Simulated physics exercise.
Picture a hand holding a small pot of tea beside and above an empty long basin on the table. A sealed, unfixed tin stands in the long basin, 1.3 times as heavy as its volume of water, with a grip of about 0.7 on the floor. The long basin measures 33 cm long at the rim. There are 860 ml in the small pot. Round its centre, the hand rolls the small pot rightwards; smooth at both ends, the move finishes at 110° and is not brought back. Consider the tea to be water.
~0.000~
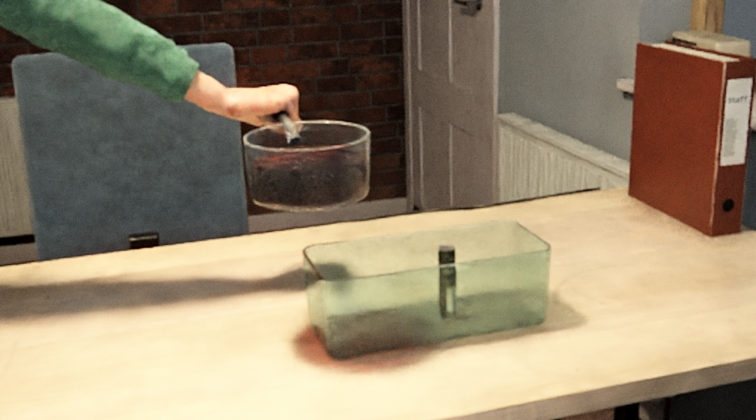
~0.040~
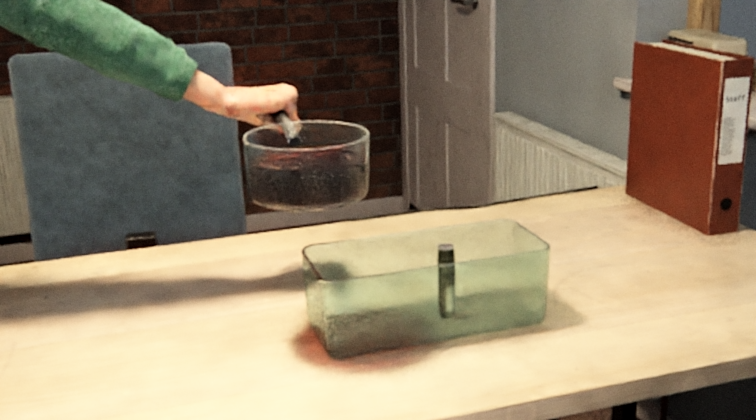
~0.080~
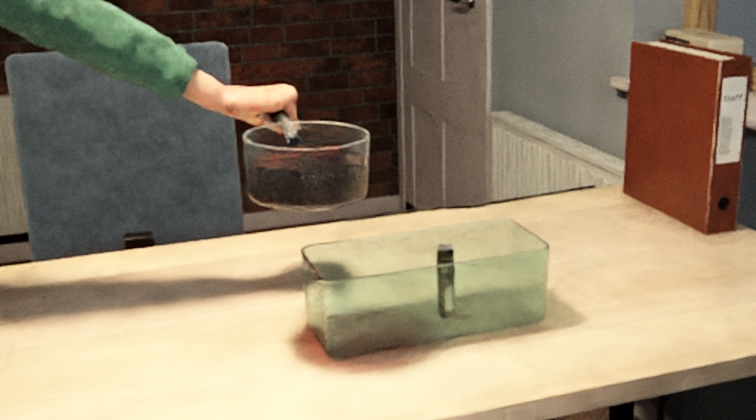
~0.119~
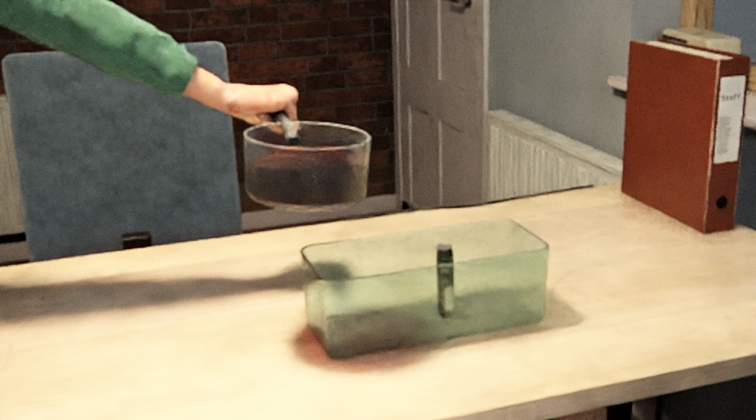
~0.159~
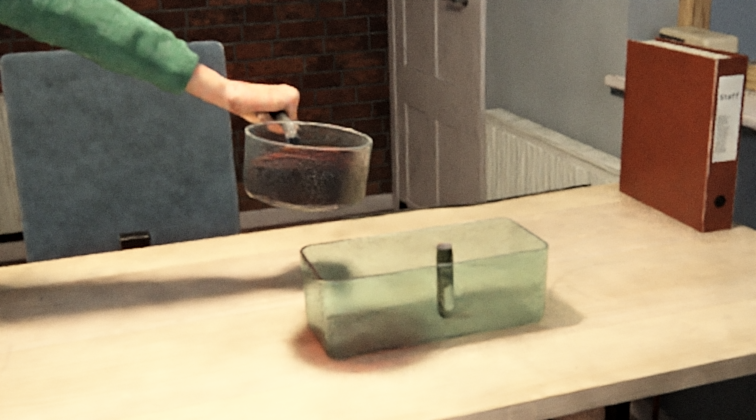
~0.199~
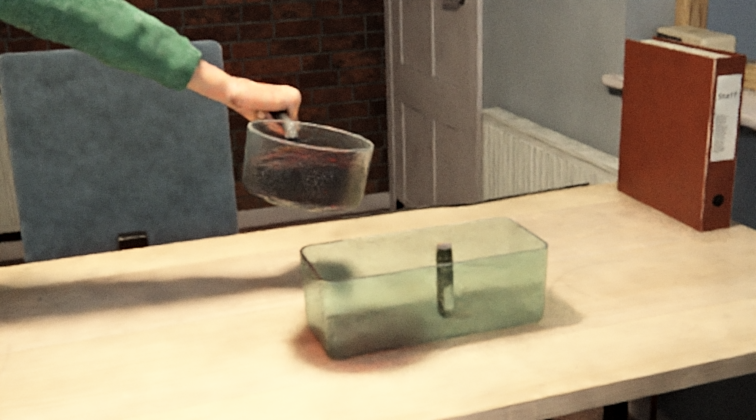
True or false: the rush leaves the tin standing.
True.
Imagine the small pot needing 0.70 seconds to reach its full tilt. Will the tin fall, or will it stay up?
Then the tin does not tip.
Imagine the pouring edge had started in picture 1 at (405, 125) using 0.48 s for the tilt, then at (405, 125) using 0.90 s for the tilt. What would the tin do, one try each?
The tin overturns the first time and overturns the second time.
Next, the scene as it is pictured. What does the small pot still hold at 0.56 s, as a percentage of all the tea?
I'd put it near 58 percent.
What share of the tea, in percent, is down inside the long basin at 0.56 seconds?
I'd put it near 7 percent.
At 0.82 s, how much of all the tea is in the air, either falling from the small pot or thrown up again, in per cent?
About 10 per cent.
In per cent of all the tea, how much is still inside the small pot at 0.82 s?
10 per cent or thereabouts.
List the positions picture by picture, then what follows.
In the first picture, it leans 0°; its right rim is at (366, 131); the tea meets the walls at (249, 165) and (364, 153); the long basin's rim runs from (312, 266) to (532, 235); the tin's top is at (447, 250).
In the second picture, it leans 1°; its right rim is at (366, 131); the tea meets the walls at (248, 165) and (363, 153).
In the third picture, it leans 2°; its right rim is at (366, 132); the tea meets the walls at (247, 165) and (363, 154).
In the fourth picture, it leans 5°; its right rim is at (367, 135); the tea meets the walls at (247, 165) and (362, 154).
In the fifth picture, it leans 8°; its right rim is at (368, 139); the tea meets the walls at (247, 165) and (363, 154).
In the sixth picture, it leans 13°; its right rim is at (369, 143); the tea meets the walls at (246, 164) and (363, 155).
Then, 0.56 s in, the tilt is 75° and 57 per cent is still to pour; the tin stands where it began.
Then, 0.82 s in, the tilt is 108° and 10 per cent is still to pour; the tin stands where it began.
Then, 1.10 s in, the tilt is 110° and 0 per cent is still to pour; the tin stands where it began.
Then, 1.40 s in, the tilt is 110° and 0 per cent is still to pour; the tin stands where it began.
Finally, the tin stands where it began.
